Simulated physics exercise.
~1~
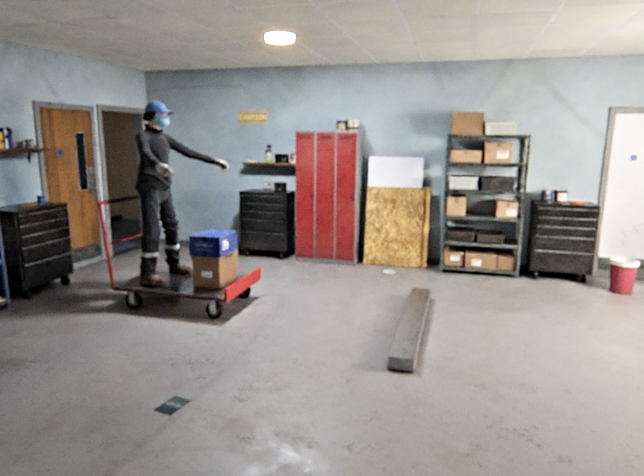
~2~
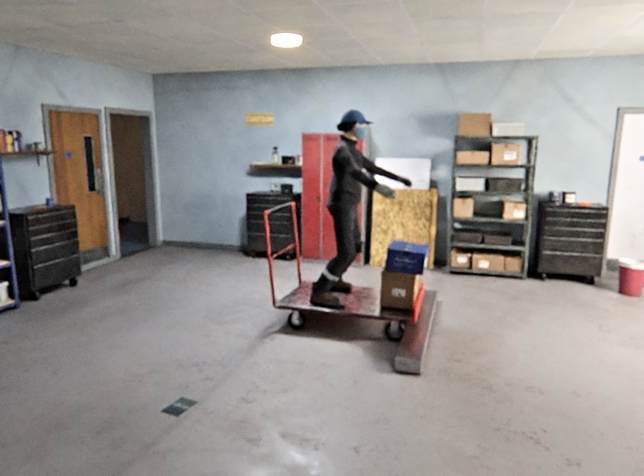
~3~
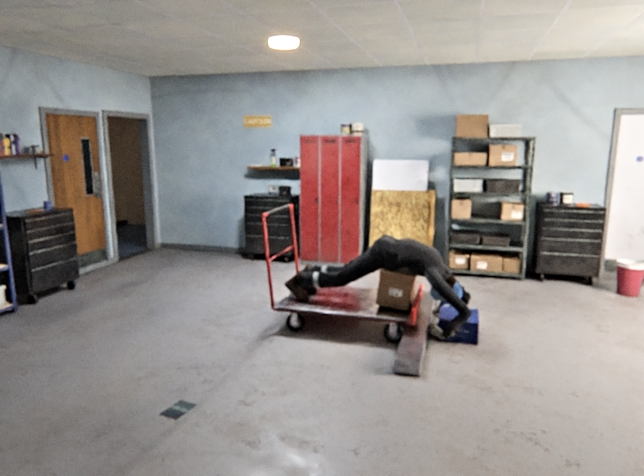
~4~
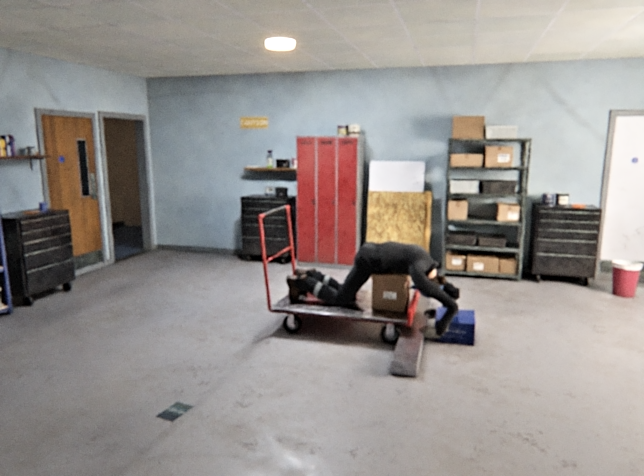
Masked rider in blue cap rolling right on a platform trolley, stopping at a kerb and folding forward as blue parcel lands beyond.
